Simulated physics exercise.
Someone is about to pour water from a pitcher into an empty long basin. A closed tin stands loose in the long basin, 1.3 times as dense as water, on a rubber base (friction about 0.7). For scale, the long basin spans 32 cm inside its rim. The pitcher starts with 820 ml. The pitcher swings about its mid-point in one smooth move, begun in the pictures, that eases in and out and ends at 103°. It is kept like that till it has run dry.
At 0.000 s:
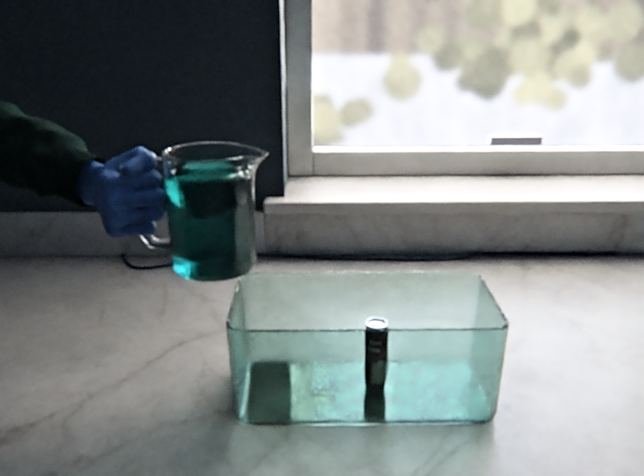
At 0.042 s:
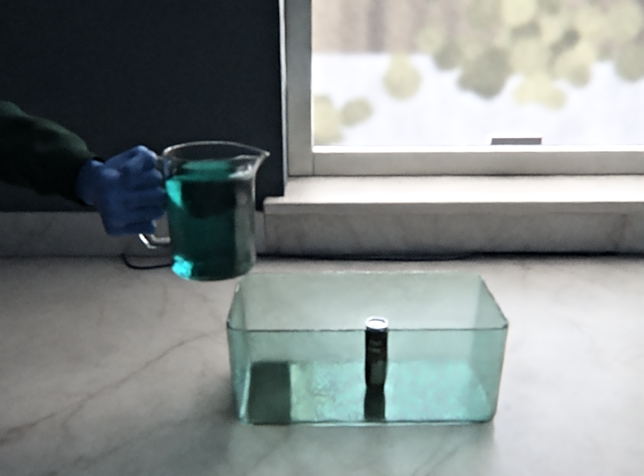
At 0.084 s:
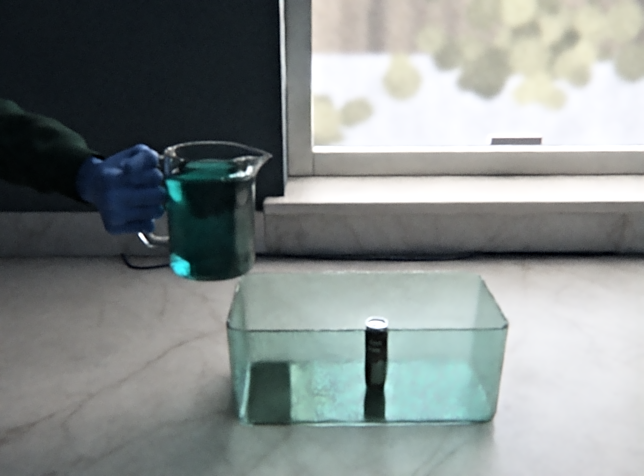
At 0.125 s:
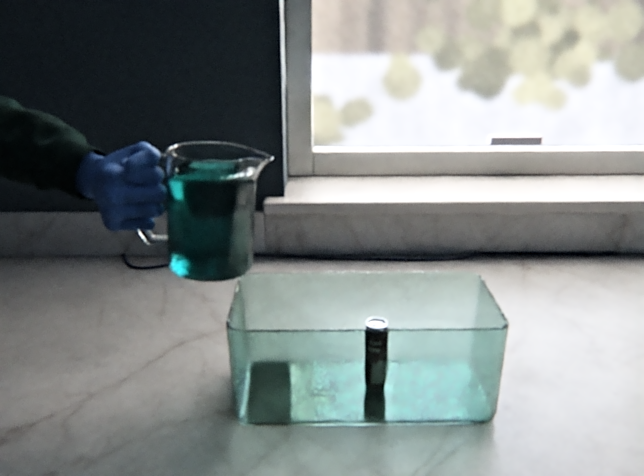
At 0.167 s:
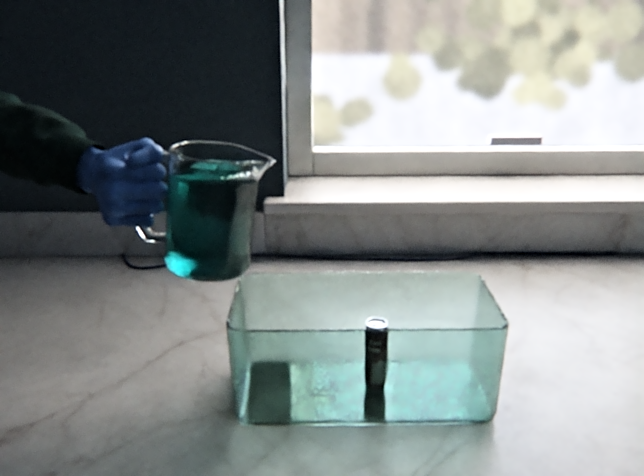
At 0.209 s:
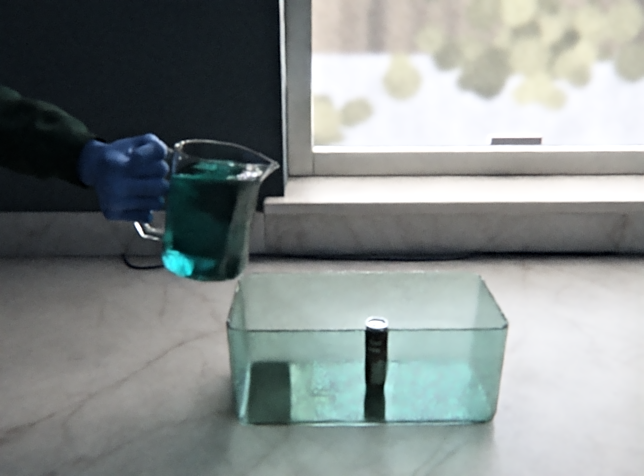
On a pale marble counter by a bright window, a blue-gloved hand at the left holds a glass pitcher of teal liquid upright, near a clear greenish basin with a small dark cylinder standing inside. The hand then slowly tilts the pitcher slightly to the right, while the basin and cylinder stay still.
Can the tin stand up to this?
It remains upright.
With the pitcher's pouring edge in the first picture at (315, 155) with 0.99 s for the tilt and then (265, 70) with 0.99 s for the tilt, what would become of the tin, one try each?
First it goes over; then it topples.
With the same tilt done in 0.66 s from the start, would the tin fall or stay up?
Then it stays up.
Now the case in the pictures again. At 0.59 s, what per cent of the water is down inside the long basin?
Some 3 per cent.
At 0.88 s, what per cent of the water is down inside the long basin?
Near 44 in a hundred.
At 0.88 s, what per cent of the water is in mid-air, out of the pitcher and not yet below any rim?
Some 16 per cent.
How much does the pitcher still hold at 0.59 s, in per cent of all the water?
Some 86 per cent.
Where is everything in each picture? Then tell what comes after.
It leans 0°; its right rim is at (268, 153); the water meets the walls at (169, 169) and (253, 168); the long basin's rim runs from (234, 301) to (494, 299); the tin's top is at (377, 326), in the first picture.
It leans 0°; its right rim is at (269, 153); the water meets the walls at (169, 168) and (253, 169), in the second picture.
It leans 2°; its right rim is at (270, 155); the water meets the walls at (170, 167) and (254, 169), in the third picture.
It leans 4°; its right rim is at (272, 157); the water meets the walls at (171, 168) and (256, 170), in the fourth picture.
It leans 7°; its right rim is at (275, 161); the water meets the walls at (174, 169) and (258, 170), in the fifth picture.
It leans 11°; its right rim is at (279, 165); the water meets the walls at (175, 171) and (263, 171), in the sixth picture.
After 0.59 s the tilt is 67° and 86 per cent is still to pour; the tin stands where it began.
After 0.88 s the tilt is 100° and 39 per cent is still to pour; the tin stands where it began.
After 1.17 s the tilt is 103° and 7 per cent is still to pour; the tin stands where it began.
After 1.49 s the tilt is 103° and 1 per cent is still to pour; the tin stands where it began.
In the end the tin stands where it began.
